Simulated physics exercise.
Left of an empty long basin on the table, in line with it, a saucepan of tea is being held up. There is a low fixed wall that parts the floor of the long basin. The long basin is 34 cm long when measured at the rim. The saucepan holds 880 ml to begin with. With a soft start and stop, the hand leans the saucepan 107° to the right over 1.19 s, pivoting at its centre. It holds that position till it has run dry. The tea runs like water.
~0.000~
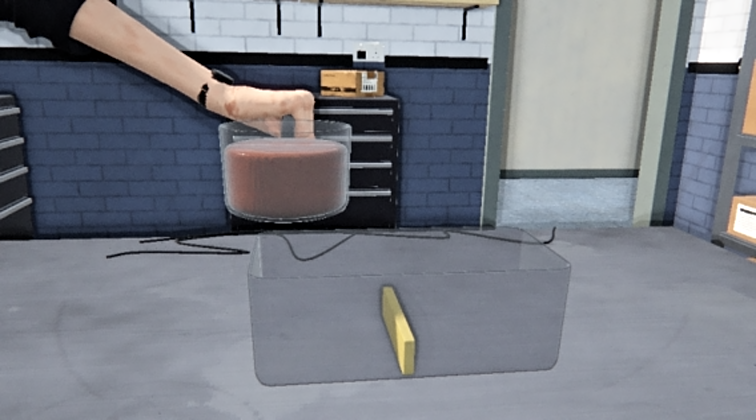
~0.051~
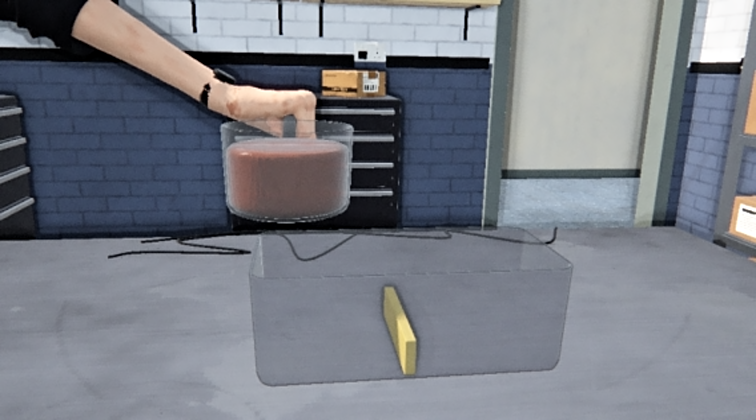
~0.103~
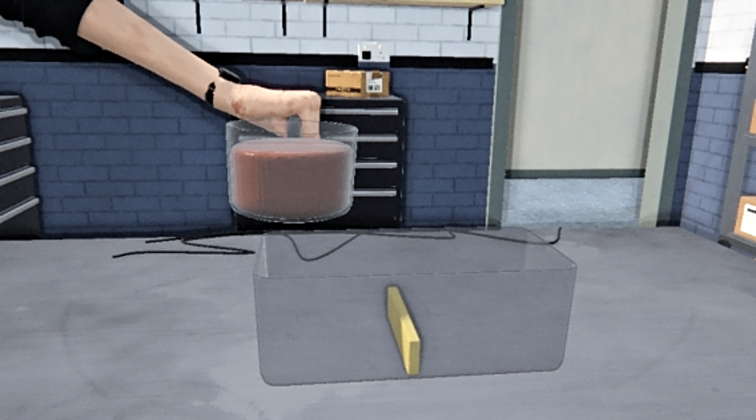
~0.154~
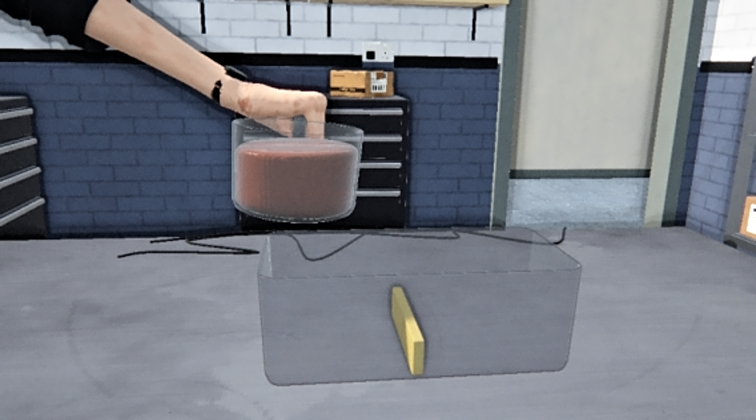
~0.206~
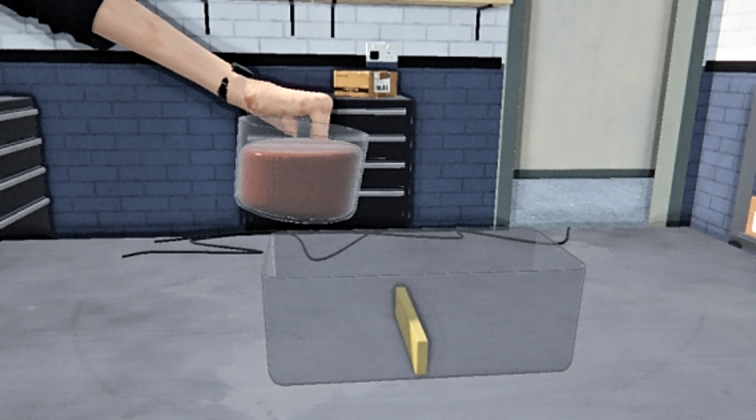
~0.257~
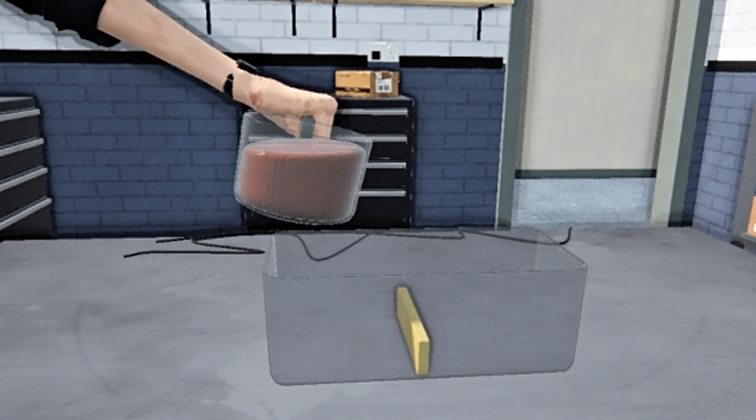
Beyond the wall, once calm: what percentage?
58 out of 100.
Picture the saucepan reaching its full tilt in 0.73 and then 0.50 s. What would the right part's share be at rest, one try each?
In turn about 45 and 30 per cent.
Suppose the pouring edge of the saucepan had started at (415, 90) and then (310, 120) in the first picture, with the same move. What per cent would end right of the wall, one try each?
Respectively 95 and 10 %.
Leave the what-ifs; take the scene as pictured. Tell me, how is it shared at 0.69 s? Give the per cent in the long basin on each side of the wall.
I'd say about 3 left and about 7 right.
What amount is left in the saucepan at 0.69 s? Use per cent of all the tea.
Around 70 in a hundred.
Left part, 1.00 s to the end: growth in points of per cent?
I'd put it near 20 percent.
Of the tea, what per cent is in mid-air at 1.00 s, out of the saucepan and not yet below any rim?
Near 7 in a hundred.
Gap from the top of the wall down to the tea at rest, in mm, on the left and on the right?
It's around 26 mm on the left side and around 22 mm on the right side.
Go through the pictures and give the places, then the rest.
In the first frame, it leans 0°; its right rim is at (349, 128); the tea meets the walls at (225, 146) and (346, 146); the long basin's rim runs from (253, 255) to (545, 247); the wall's top is at (397, 312).
In the second frame, it leans 0°; its right rim is at (351, 129); the tea meets the walls at (227, 146) and (348, 146).
In the third frame, it leans 2°; its right rim is at (356, 130); the tea meets the walls at (231, 146) and (352, 146).
In the fourth frame, it leans 4°; its right rim is at (361, 133); the tea meets the walls at (237, 146) and (357, 147).
In the fifth frame, it leans 8°; its right rim is at (367, 137); the tea meets the walls at (241, 147) and (362, 147).
In the sixth frame, it leans 12°; its right rim is at (370, 142); the tea meets the walls at (244, 146) and (366, 148).
Then, 0.69 s in, the tilt is 66° and 70 per cent is still to pour, 3 is left of the wall and 7 right of it.
Then, 1.00 s in, the tilt is 101° and 15 per cent is still to pour, 22 is left of the wall and 56 right of it.
Then, 1.33 s in, the tilt is 107° and 1 per cent is still to pour, 41 is left of the wall and 57 right of it.
Then, 1.69 s in, the tilt is 107° and 0 per cent is still to pour, 42 is left of the wall and 58 right of it.
Finally, 42 per cent lies left of the wall, 58 right of it and 0 outside.
